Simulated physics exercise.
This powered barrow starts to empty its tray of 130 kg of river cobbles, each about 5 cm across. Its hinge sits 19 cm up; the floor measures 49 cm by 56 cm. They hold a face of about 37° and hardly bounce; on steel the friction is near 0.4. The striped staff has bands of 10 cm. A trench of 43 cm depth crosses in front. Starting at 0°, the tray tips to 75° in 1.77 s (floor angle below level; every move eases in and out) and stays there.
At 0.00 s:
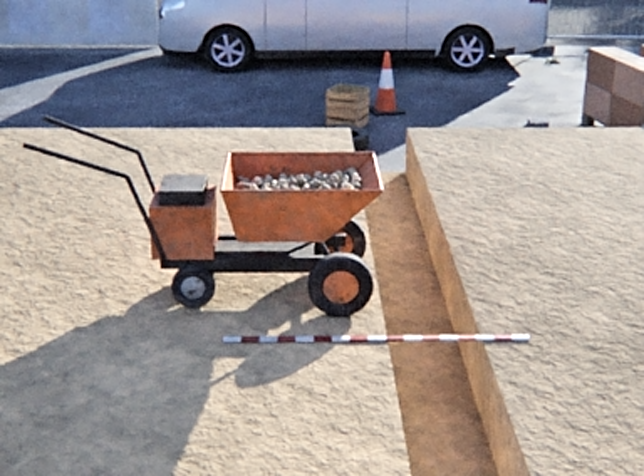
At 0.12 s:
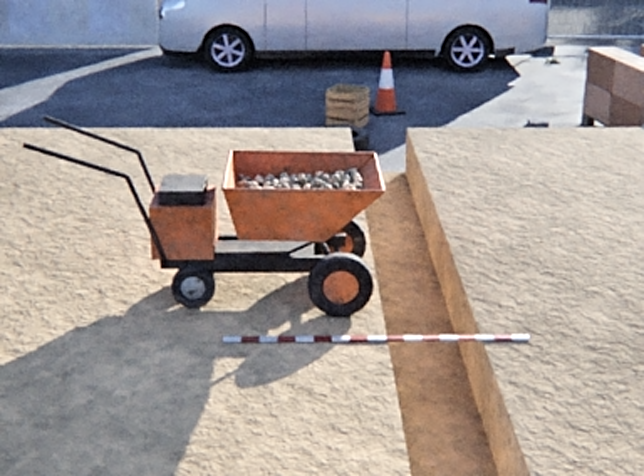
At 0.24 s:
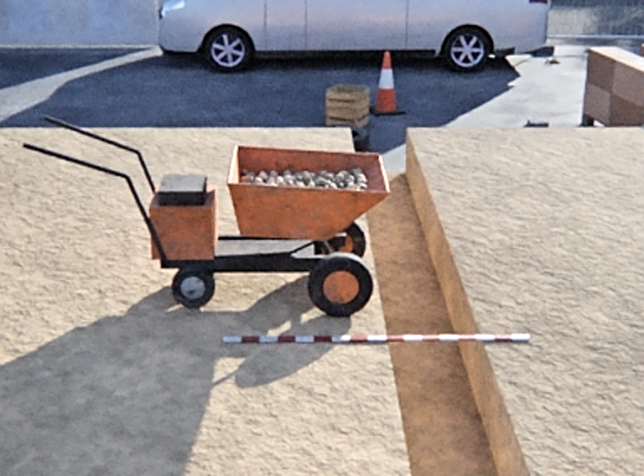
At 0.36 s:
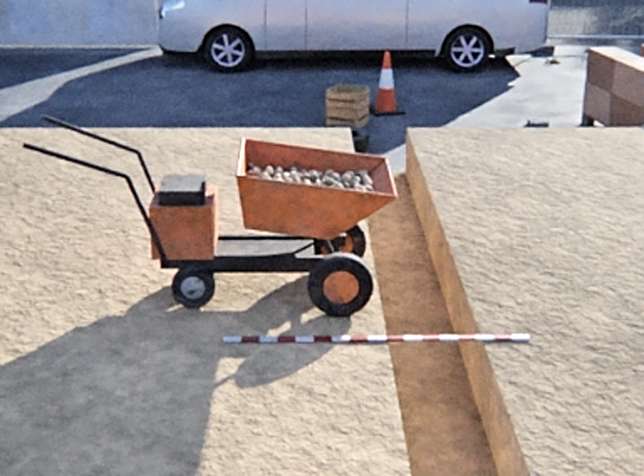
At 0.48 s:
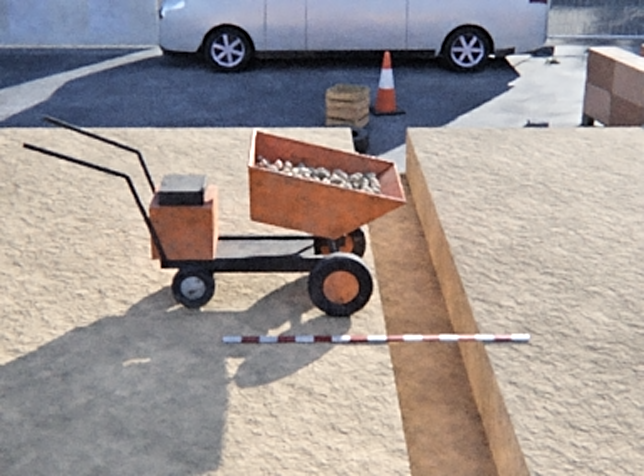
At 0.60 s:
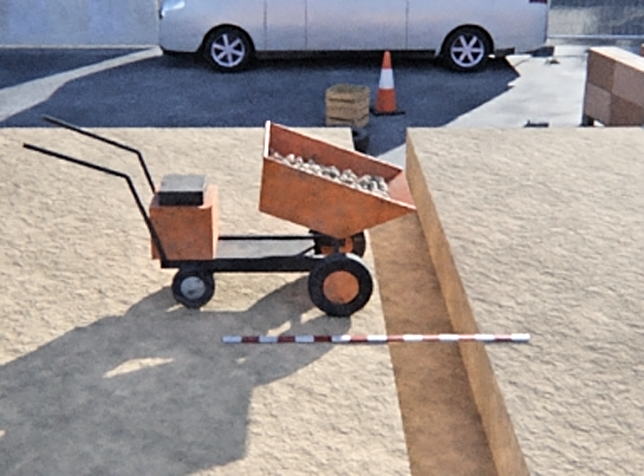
On sandy ground beside a trench, with a silver van parked behind, an orange powered barrow stood still while its tray of stones slowly tilted toward the right, its back end rising.
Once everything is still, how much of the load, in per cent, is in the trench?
Close to 49 in a hundred.
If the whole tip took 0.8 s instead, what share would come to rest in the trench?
It would be near 40 per cent.
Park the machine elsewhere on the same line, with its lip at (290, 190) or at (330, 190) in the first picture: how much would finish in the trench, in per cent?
About 85 and 100 per cent.
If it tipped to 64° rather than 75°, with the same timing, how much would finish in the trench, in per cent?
Then about 50 per cent.
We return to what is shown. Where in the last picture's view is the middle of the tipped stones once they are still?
Their middle is at about (470, 289).
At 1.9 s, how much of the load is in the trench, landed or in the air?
Some 30 per cent.
After 1.3 s the floor is at 63°; 100 % in the tray; the foremost stones are at (443, 247).
After 1.9 s the floor is at 75°; 32 % in the tray, 28 % in the trench, 41 % past the trench; the foremost stones are at (566, 300).
After 2.2 s the floor is at 75°; 4 % in the tray, 43 % in the trench, 53 % past the trench; the foremost stones are at (632, 304).
After 4.2 s the floor is at 75°; 0 % in the tray, 49 % in the trench, 51 % past the trench; the foremost stones are past the picture's edge.
